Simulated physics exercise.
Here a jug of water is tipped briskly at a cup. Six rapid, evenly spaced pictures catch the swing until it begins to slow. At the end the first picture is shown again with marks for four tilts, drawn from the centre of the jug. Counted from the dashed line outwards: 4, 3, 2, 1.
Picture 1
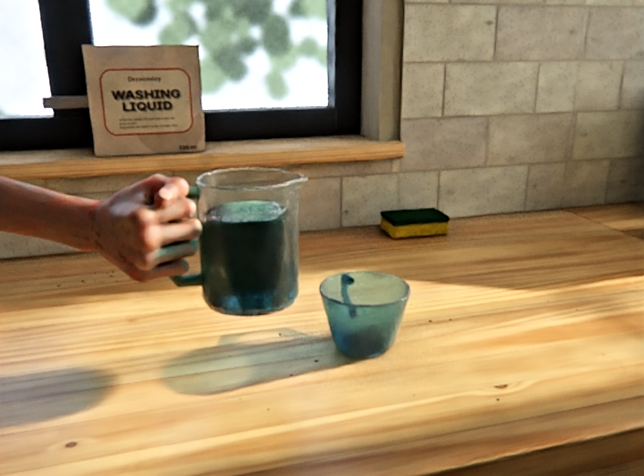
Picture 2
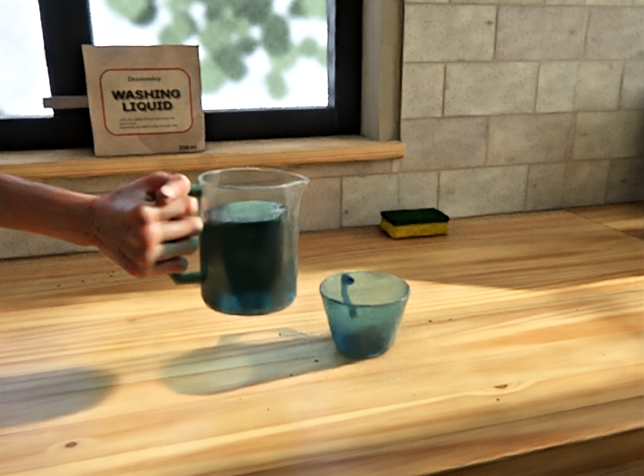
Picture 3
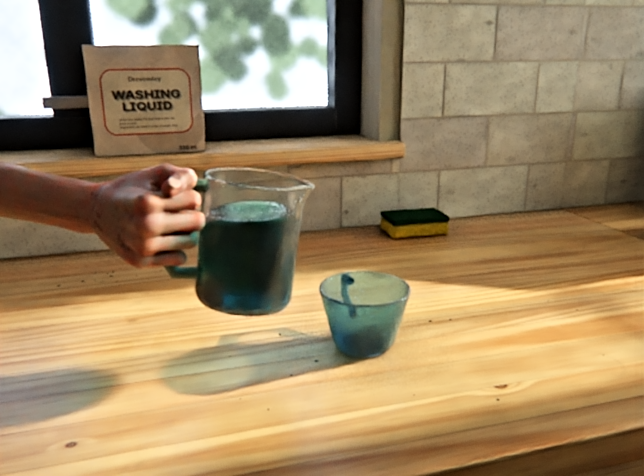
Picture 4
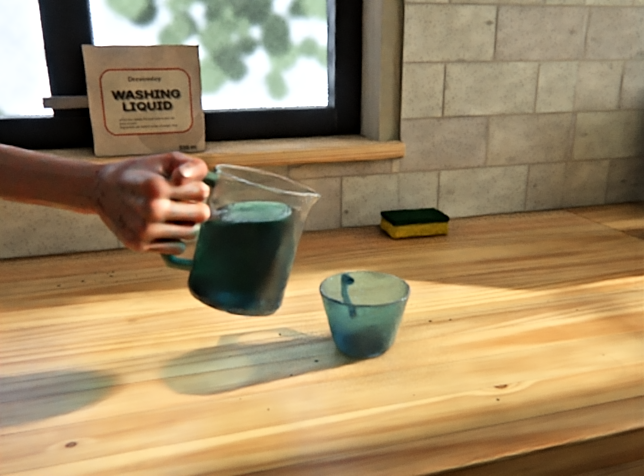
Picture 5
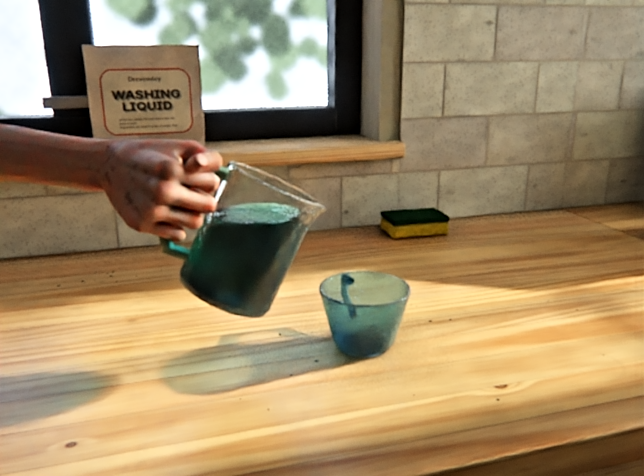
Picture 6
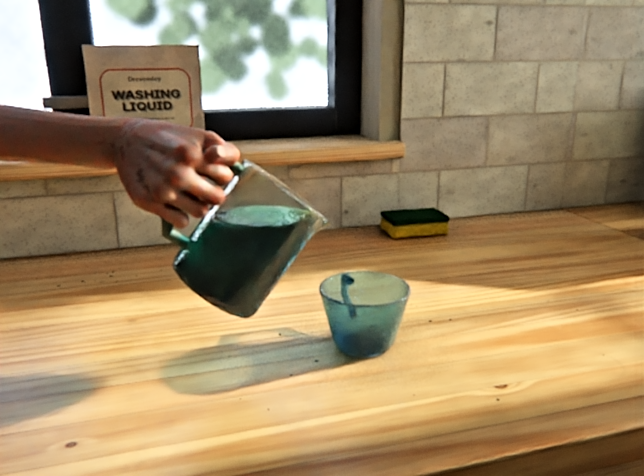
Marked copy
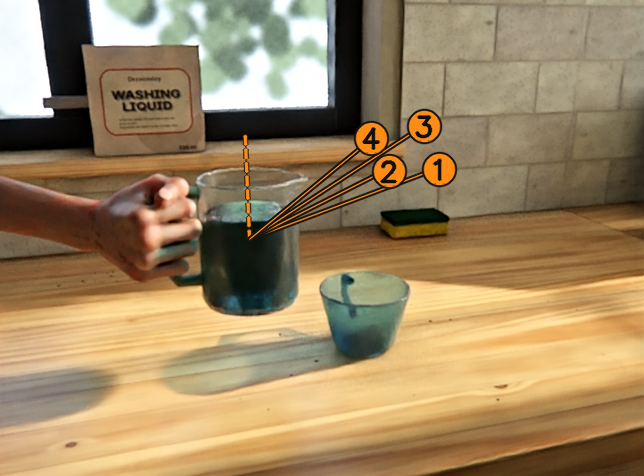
A glass jug of dark blue-green liquid, held by a hand at the left, starts upright and then tilts steadily to the right beside a small bluish cup, which stays still on the sunlit wooden counter.
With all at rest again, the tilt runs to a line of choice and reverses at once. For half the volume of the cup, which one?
I would pick mark 3.
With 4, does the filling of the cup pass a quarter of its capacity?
Yes, clearly.
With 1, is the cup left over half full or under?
Over half.
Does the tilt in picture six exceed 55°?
No.
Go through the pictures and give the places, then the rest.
Upright, lip at (305, 177); rim of the cup round (365, 287); nothing has left yet.
Upright, lip at (307, 179); nothing has left yet.
Tipped about 8°, lip at (312, 185); nothing has left yet.
Tipped about 16°, lip at (318, 195); nothing has left yet.
Tipped about 27°, lip at (324, 207); nothing has left yet.
Tipped about 38°, lip at (328, 222); nothing has left yet.
On the marked copy, 1 at (423, 173); 2 at (372, 176); 3 at (409, 134); 4 at (358, 149).
If 1 is chosen, the cup ends with about 89 % of what it can hold; 8 % of the water is spilt.
If 2 is chosen, the cup ends with about 76 % of what it can hold.
If 3 is chosen, the cup ends with about 51 % of what it can hold.
If 4 is chosen, the cup ends with about 32 % of what it can hold.
